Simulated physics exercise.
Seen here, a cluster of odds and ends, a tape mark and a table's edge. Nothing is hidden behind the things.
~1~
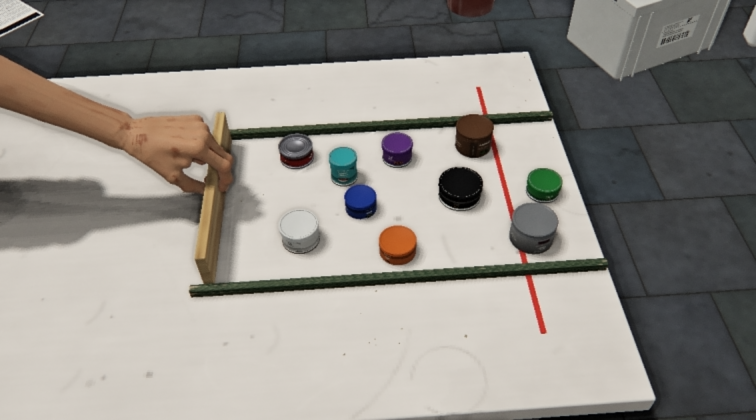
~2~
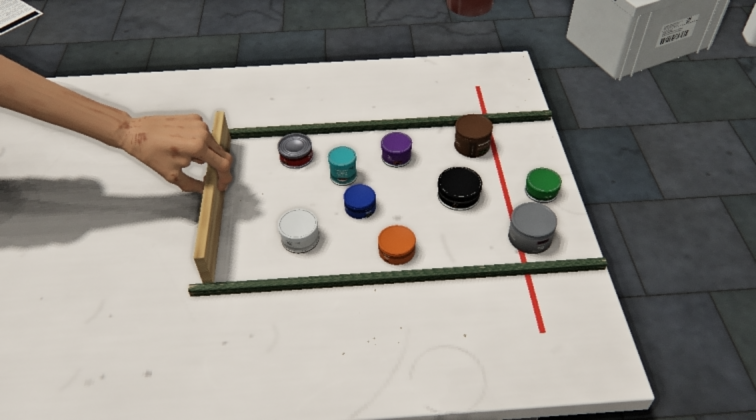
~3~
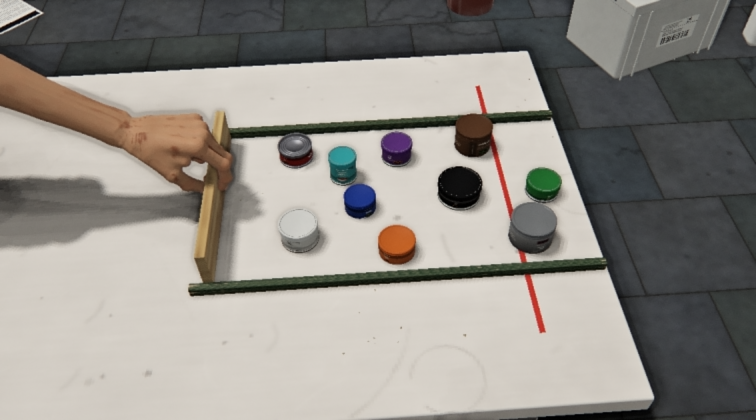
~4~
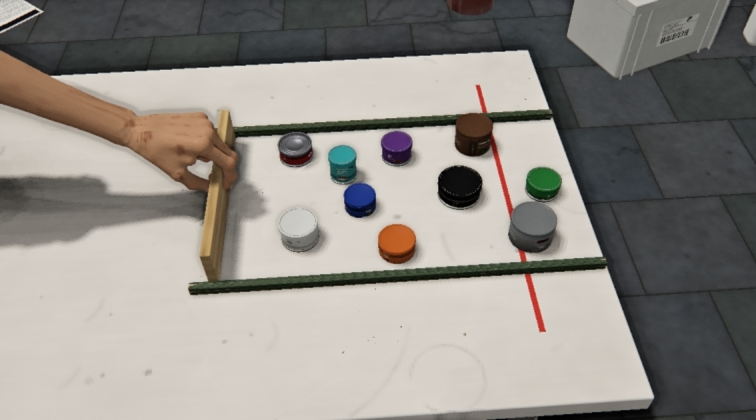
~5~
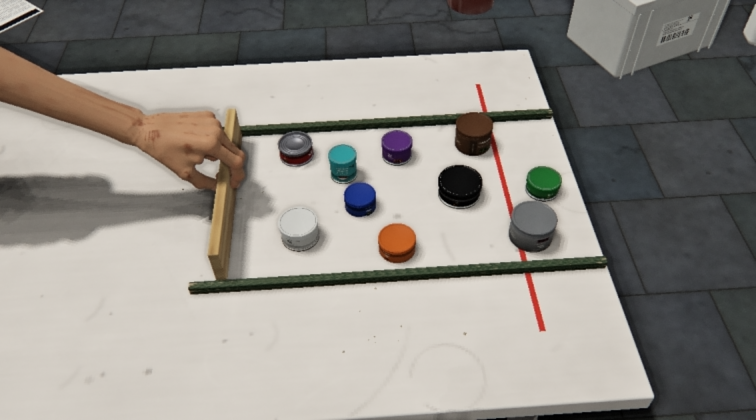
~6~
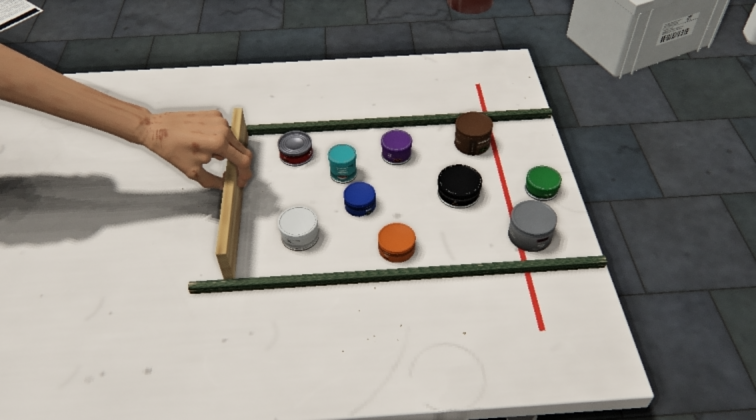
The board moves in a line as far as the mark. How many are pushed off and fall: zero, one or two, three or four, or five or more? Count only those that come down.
As it turns out, the number that fall off is one or two.
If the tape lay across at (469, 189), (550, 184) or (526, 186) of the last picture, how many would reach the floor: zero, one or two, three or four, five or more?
The falls would be not one; at least five; either one or two.
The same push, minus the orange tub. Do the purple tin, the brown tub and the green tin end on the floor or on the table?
The purple tin remains up, the brown tub remains up, the green tin drops off.
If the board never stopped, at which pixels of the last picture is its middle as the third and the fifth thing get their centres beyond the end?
Near (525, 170) and (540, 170).
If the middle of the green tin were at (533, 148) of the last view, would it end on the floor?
Then it does not fall.
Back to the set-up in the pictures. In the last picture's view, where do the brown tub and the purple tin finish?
The brown tub at (542, 123), the purple tin at (535, 149).
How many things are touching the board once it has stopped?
That makes 5.
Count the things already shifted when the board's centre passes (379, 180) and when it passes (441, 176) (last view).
At the one place 6, at the other 8.
Soon after, none off yet; green tin at rest near (543, 183); grey tub at rest near (532, 226); brown tub at rest near (473, 134).
In the end, the number that fall off is one or two; gone, green tin.
